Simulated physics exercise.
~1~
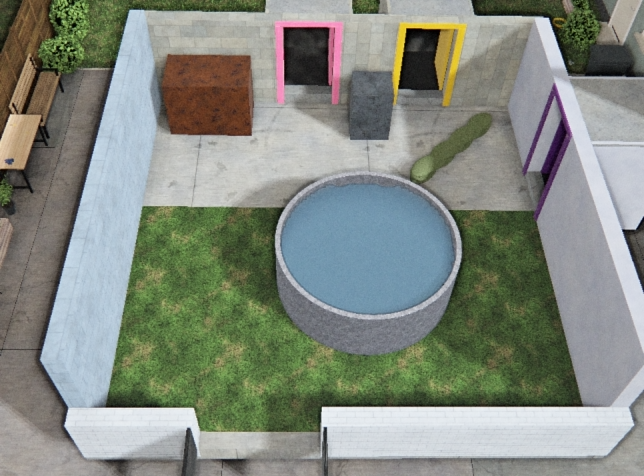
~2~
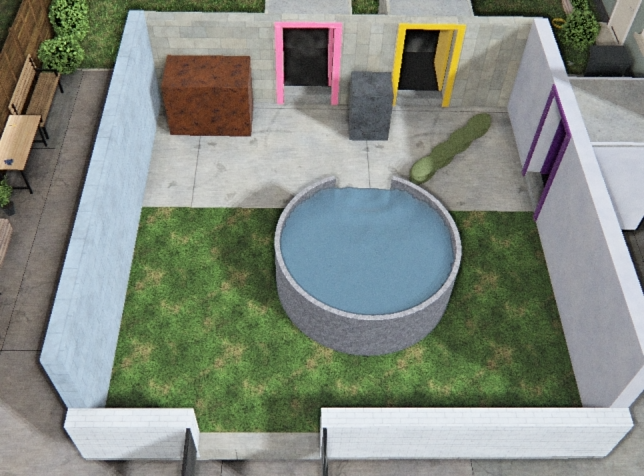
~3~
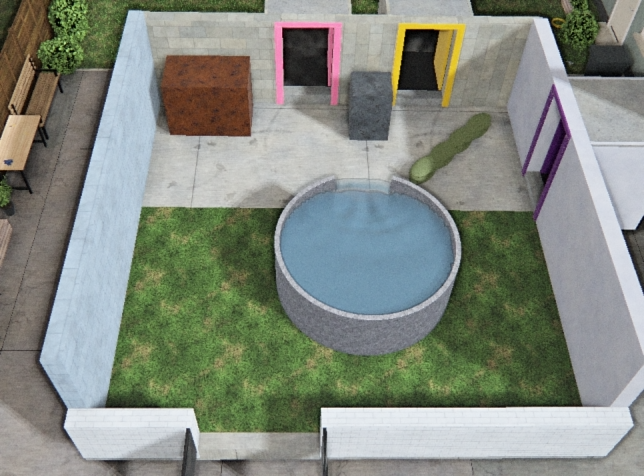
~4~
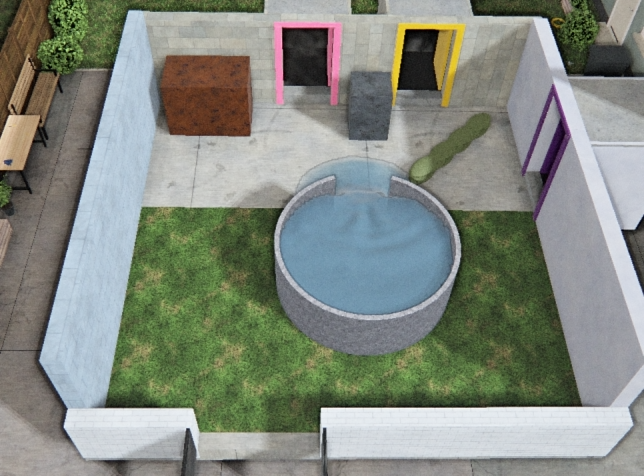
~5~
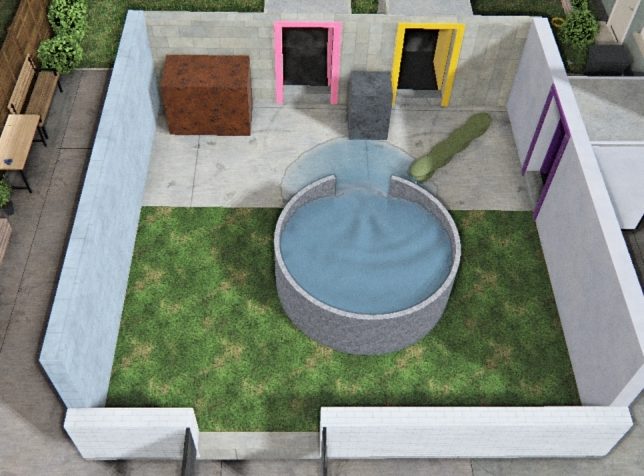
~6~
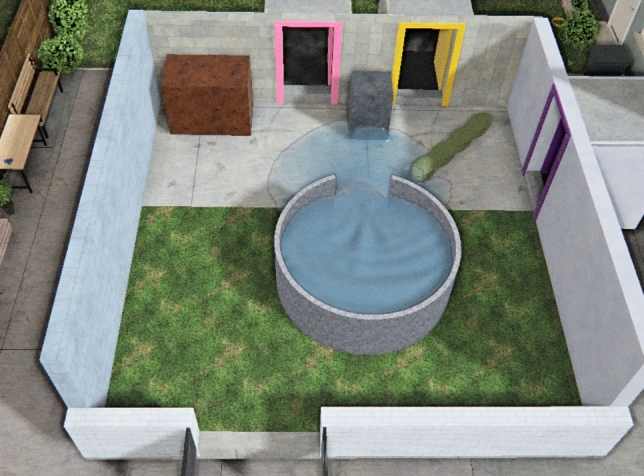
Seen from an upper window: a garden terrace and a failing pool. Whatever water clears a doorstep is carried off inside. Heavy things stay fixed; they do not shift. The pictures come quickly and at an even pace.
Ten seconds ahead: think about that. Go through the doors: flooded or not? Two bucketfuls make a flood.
Yellow door: Flooded. Purple door: Not flooded. Pink door: Flooded.
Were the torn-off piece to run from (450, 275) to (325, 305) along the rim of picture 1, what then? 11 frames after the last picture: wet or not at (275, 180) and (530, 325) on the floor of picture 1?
Respectively: Parched and drenched.
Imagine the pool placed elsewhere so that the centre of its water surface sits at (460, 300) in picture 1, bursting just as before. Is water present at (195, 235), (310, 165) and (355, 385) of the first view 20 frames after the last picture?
Spot by spot, in the order asked: Untouched, swamped, untouched.
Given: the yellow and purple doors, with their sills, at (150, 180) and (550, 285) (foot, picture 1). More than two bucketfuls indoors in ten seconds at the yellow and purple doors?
Result: Yellow door remains beneath it, purple door remains beneath it.
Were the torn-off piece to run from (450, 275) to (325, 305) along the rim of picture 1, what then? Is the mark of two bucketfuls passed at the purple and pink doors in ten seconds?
Lab note: Purple door over threshold; pink door under threshold.
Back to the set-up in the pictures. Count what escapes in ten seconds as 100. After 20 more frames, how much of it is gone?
My figure is about 55 in a hundred.
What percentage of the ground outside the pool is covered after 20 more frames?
Roughly 50 percent.
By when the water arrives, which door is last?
I'd say the door marked purple.
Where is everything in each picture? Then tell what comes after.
The first frame shows still water in the pool at (368, 243).
In the second frame, the front is at a hidden place, out from the gap on the pool's far side.
In the third frame, the front is at a hidden place, out from the gap on the pool's far side.
In the fourth frame, the front is at (387, 164), out from the gap on the pool's far side.
In the fifth frame, the front is at (345, 139), out from the gap on the pool's far side.
In the sixth frame, the front is at (338, 123), out from the gap on the pool's far side.
A moment on, water covers 30 % of the floor; the yellow door wet at the sill, nothing in, the purple door not reached, the pink door under two buckets in.
Next, water covers 35 % of the floor; the yellow door over two buckets in, the purple door wet at the sill, nothing in, the pink door over two buckets in.
Then, water covers 50 % of the floor; the yellow door far over two buckets in, the purple door wet at the sill, nothing in, the pink door far over two buckets in.
Later, water covers 85 % of the floor; the yellow door far over two buckets in, the purple door under two buckets in, the pink door far over two buckets in.
In the end, water covers 95 % of the floor; the yellow door far over two buckets in, the purple door under two buckets in, the pink door far over two buckets in.
